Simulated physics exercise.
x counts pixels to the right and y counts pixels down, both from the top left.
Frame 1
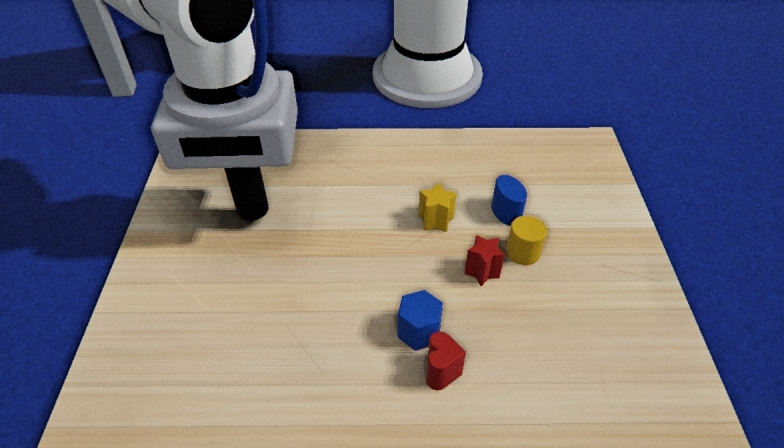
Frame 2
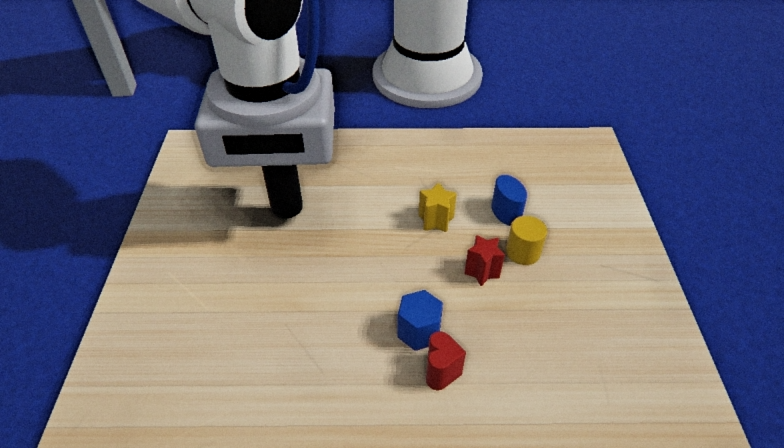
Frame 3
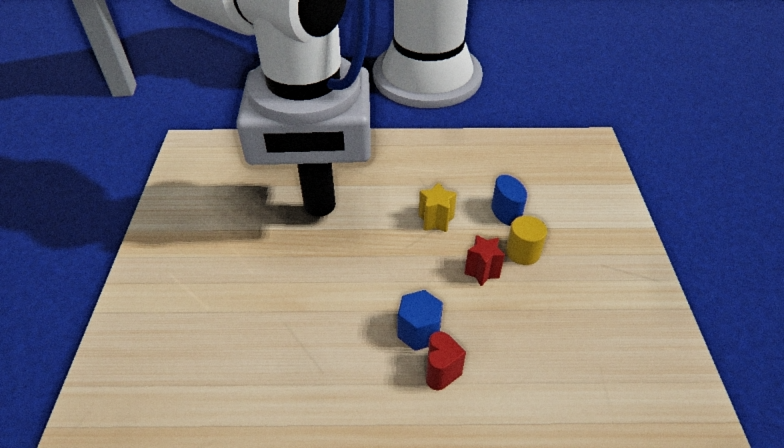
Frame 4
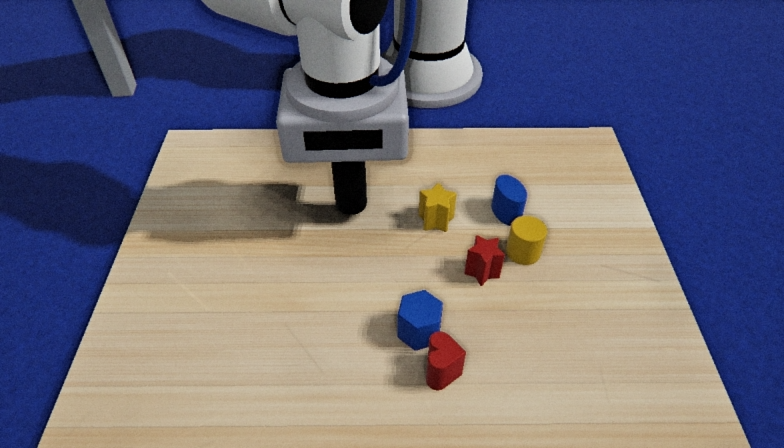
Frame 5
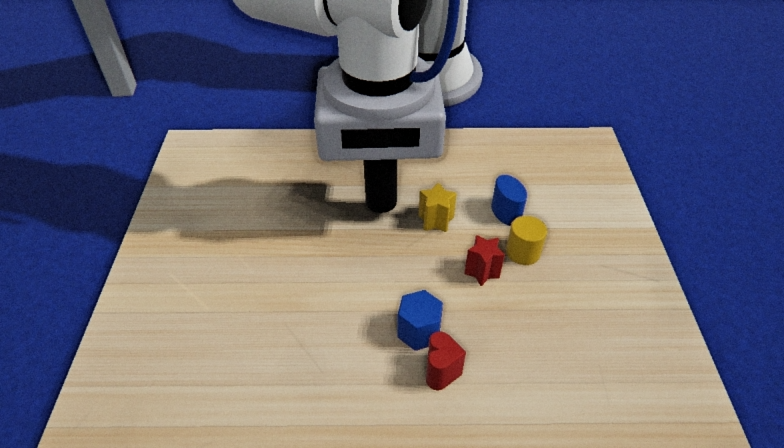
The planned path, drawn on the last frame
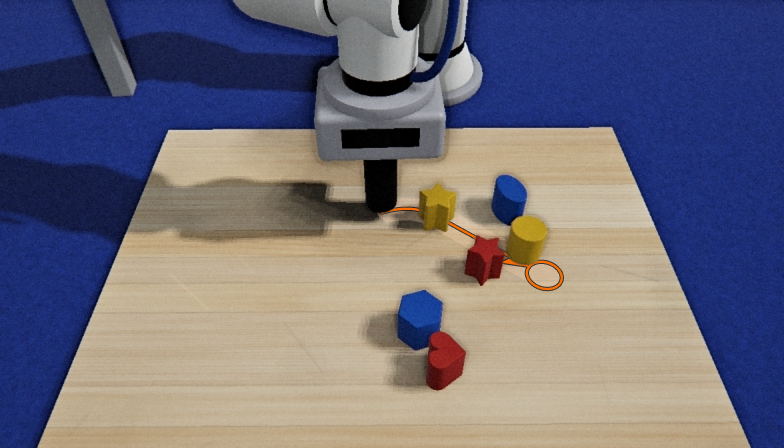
A robot arm with a black peg slid steadily to the right across the wooden board, drawing close to the yellow star, while the red, blue and yellow blocks all stayed still.
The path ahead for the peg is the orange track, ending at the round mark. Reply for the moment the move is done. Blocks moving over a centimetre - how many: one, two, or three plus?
Two will move.
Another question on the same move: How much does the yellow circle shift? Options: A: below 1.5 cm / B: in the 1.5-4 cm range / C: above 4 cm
I choose C.
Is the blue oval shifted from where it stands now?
No.
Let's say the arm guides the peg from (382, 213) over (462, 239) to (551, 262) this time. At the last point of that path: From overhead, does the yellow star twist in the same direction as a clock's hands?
No
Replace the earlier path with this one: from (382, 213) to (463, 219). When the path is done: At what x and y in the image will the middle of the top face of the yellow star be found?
Just about (488, 210).
Drawn move, from (382, 213) via (438, 217) and (489, 245), ending at (544, 275).
On the path given first. One third of the way, peg (438, 208); yellow star (470, 207), turned 15° clockwise.
Two thirds of the way, peg (491, 236); yellow star (530, 231); yellow circle (563, 236).
At the end, peg (547, 266); yellow star (585, 251), turned 60° anticlockwise; red star still; blue oval still; yellow circle (608, 236).
